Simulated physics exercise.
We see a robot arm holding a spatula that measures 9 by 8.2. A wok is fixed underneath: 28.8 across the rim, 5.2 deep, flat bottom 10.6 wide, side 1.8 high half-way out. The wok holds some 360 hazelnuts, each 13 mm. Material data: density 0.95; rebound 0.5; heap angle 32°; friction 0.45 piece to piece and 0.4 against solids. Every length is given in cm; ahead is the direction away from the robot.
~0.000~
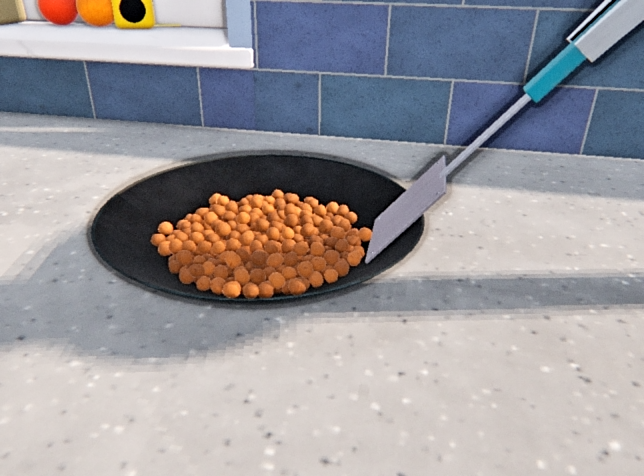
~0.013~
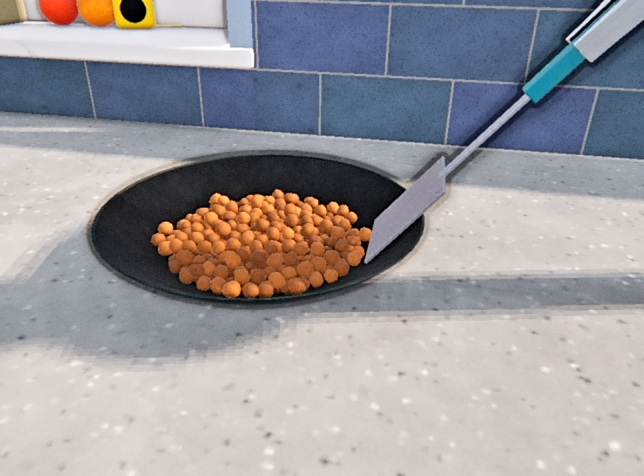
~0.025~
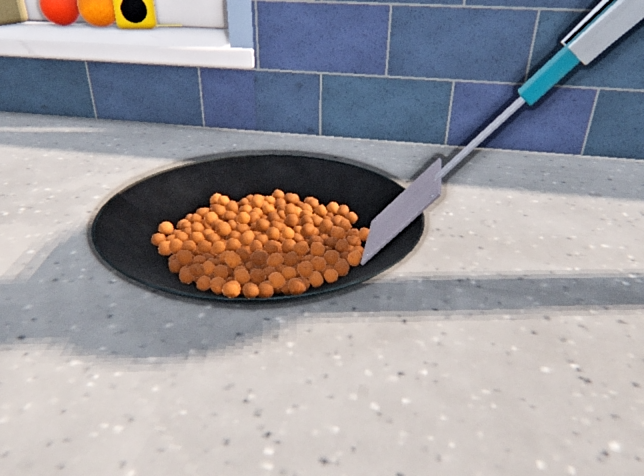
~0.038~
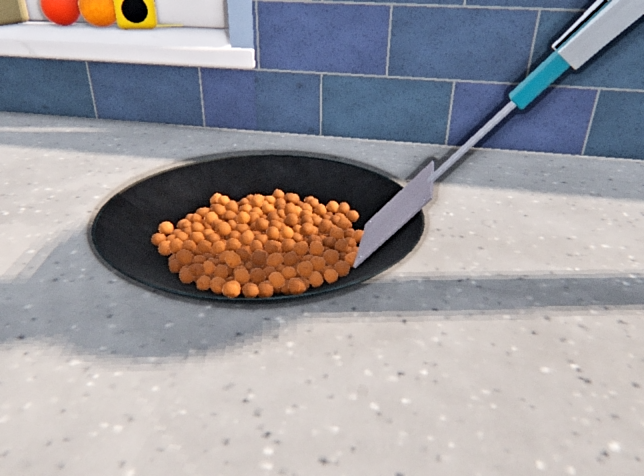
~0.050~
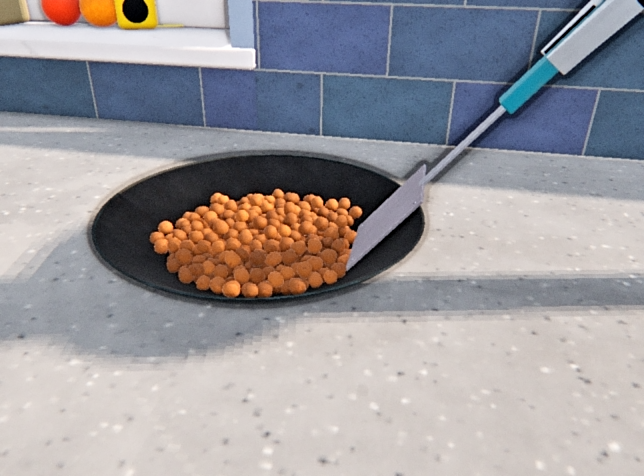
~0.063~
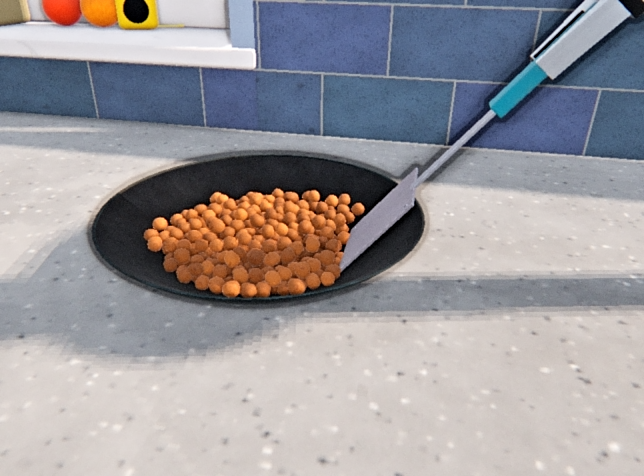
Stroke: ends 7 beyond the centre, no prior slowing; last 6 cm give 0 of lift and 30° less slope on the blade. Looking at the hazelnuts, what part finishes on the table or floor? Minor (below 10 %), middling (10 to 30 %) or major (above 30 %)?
Minor.
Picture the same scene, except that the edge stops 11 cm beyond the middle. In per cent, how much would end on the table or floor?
I'd expect close to 25 per cent then.
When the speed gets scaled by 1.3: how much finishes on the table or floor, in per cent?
The share would be near 5 in a hundred.
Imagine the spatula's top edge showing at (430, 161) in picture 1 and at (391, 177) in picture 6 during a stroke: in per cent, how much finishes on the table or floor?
Roughly 5 %.
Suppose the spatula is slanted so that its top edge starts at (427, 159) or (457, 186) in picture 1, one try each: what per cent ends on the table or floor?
Around 5 per cent, then around 5 per cent.
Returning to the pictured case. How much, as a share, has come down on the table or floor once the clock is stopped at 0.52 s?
Fraction noted: Close to 5 per cent.
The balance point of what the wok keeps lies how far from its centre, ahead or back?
Ahead of centre, roughly 5.0 centimetres.
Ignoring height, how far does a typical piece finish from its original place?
About 6 centimetres.
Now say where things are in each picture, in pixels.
Spatula top edge at (445, 173), sloping 51°; upper third of the load around (263, 232), from x 160 to 365, top at y 195; 365 in the wok, in the first picture.
Spatula top edge at (444, 173), sloping 51°; upper third of the load around (263, 232), from x 160 to 365, top at y 195, in the second picture.
Spatula top edge at (440, 175), sloping 51°; upper third of the load around (263, 232), from x 160 to 365, top at y 195, in the third picture.
Spatula top edge at (433, 178), sloping 51°; upper third of the load around (263, 231), from x 160 to 360, top at y 195, in the fourth picture.
Spatula top edge at (424, 182), sloping 51°; upper third of the load around (260, 229), from x 155 to 355, top at y 195, in the fifth picture.
Spatula top edge at (415, 185), sloping 51°; upper third of the load around (257, 227), from x 150 to 360, top at y 195; 365 in the wok, in the sixth picture.
By 0.16 s, sloping 51°, highest piece 5 above the table; 365 in the wok.
By 0.27 s, sloping 40°, highest piece 6 above the table; 365 in the wok.
By 0.52 s, sloping 21°, highest piece 7 above the table; 349 in the wok, 16 on the table or floor.
By 1.57 s, sloping 21°, highest piece 7 above the table; 349 in the wok, 16 on the table or floor.
Final count, 349 in the wok, 16 on the table or floor. That is 4 % on the table or floor.
